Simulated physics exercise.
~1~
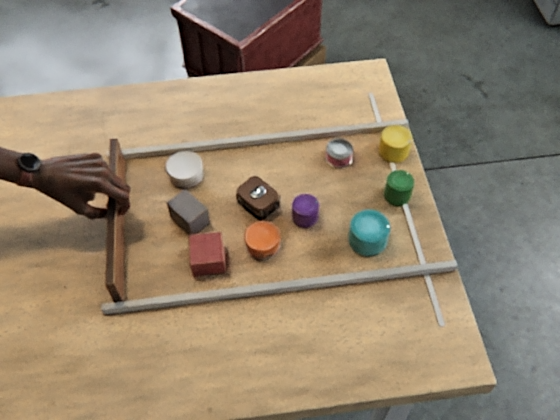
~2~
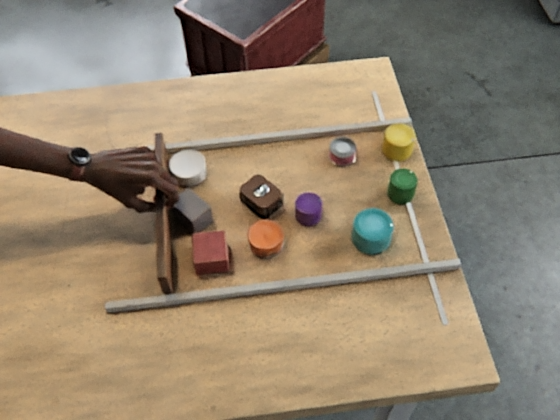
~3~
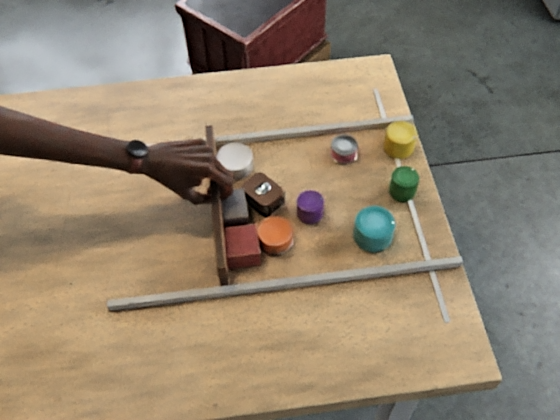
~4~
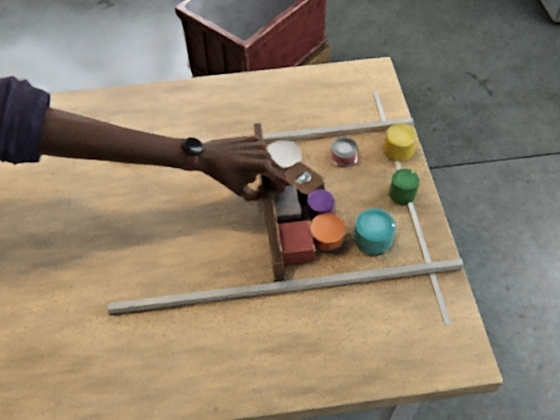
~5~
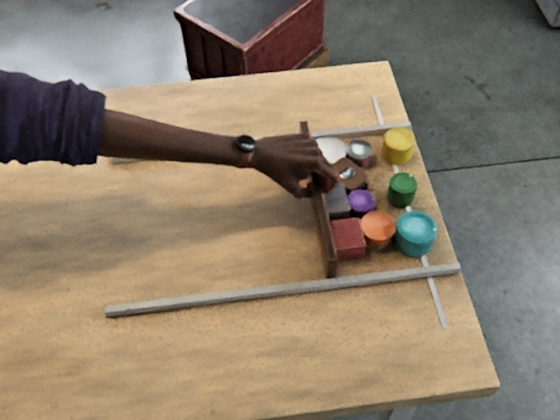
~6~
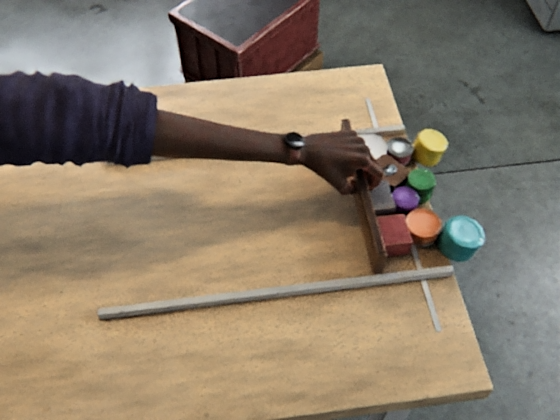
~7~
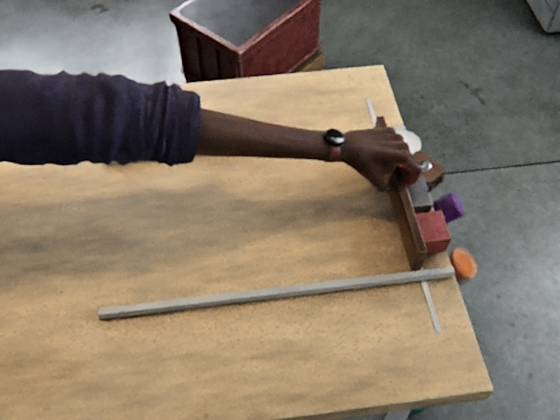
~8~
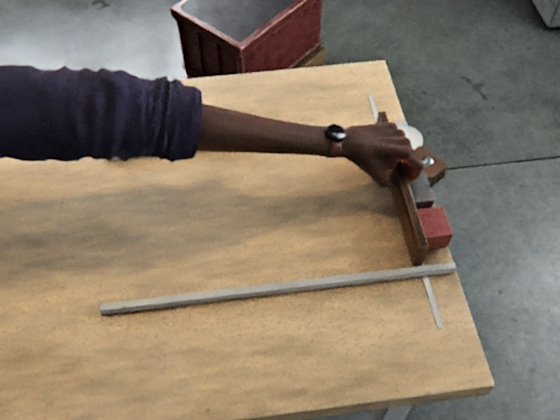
The clip opens on a wooden table where small blocks, tins and colourful lids lie scattered between two pale rails, with a hand holding an upright board at the left. The hand slides the board right, gathering the white tin, grey block and red block, then the brown piece, orange pot and purple lid. The bunched objects press into the turquoise lid and push the yellow and green ones toward the table's right edge. As the board reaches the tape, the lids and orange pot drop off. The board stops, leaving the red, grey, brown and white pieces at the edge.
